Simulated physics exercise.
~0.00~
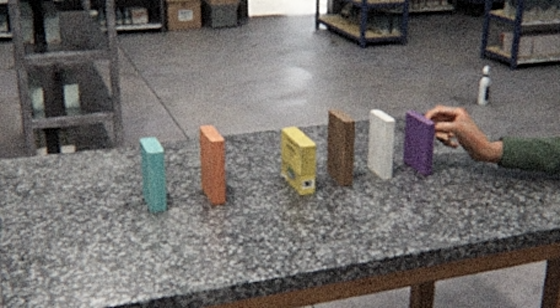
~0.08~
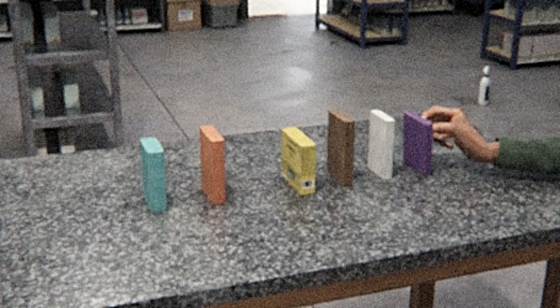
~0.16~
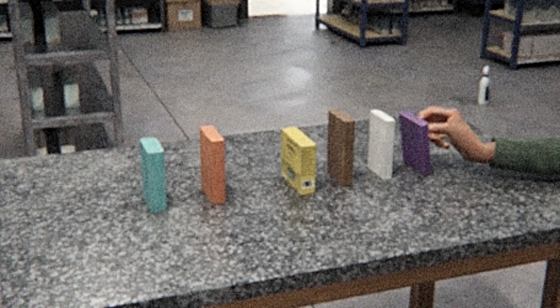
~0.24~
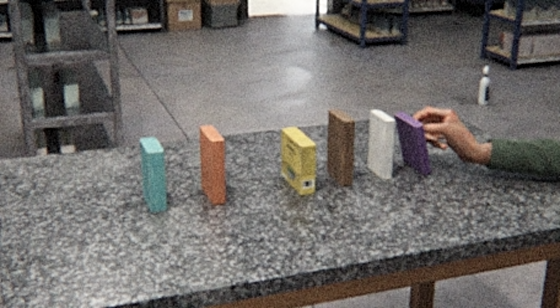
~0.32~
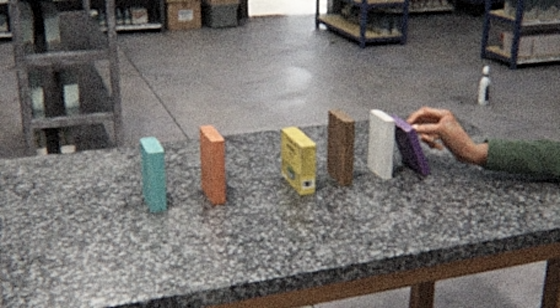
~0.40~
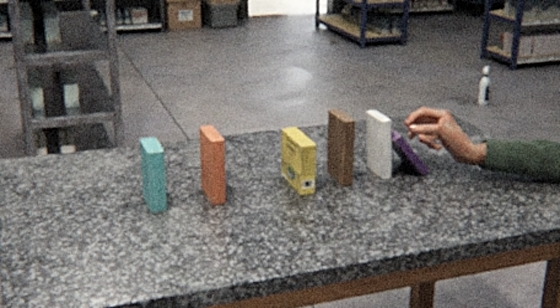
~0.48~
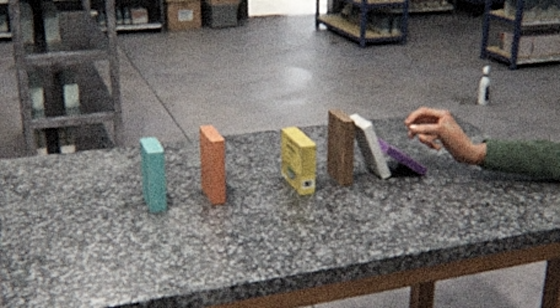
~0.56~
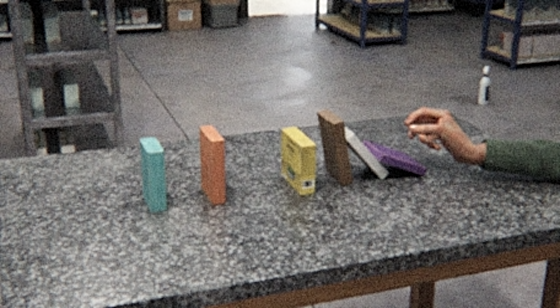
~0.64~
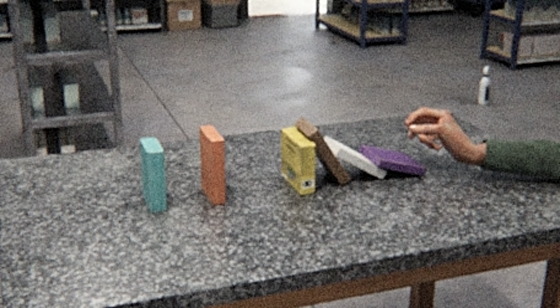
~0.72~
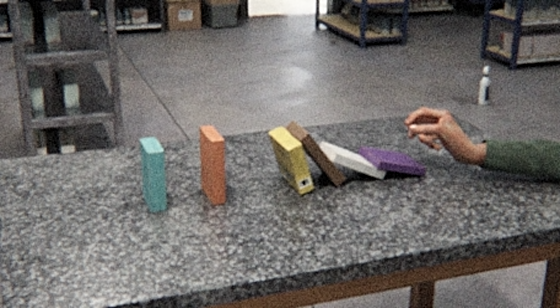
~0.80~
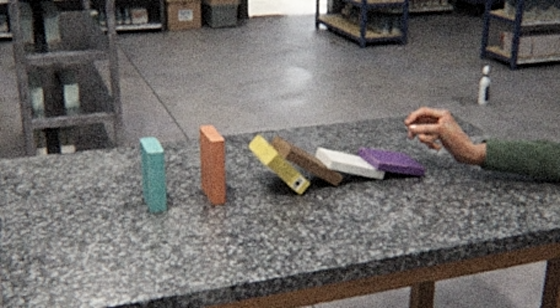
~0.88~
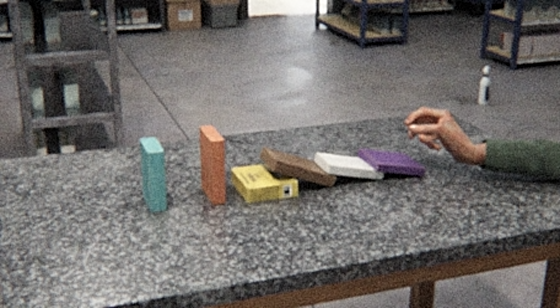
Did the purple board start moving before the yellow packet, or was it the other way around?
The purple board started moving first. The yellow packet only began to tip later, after the white board and brown block had leaned over.
A purple board, tipped left by a fingertip, fell against the white board, which knocked over the brown block and then the yellow packet. All four ended up toppled on the speckled table, while the orange and turquoise blocks stayed standing.
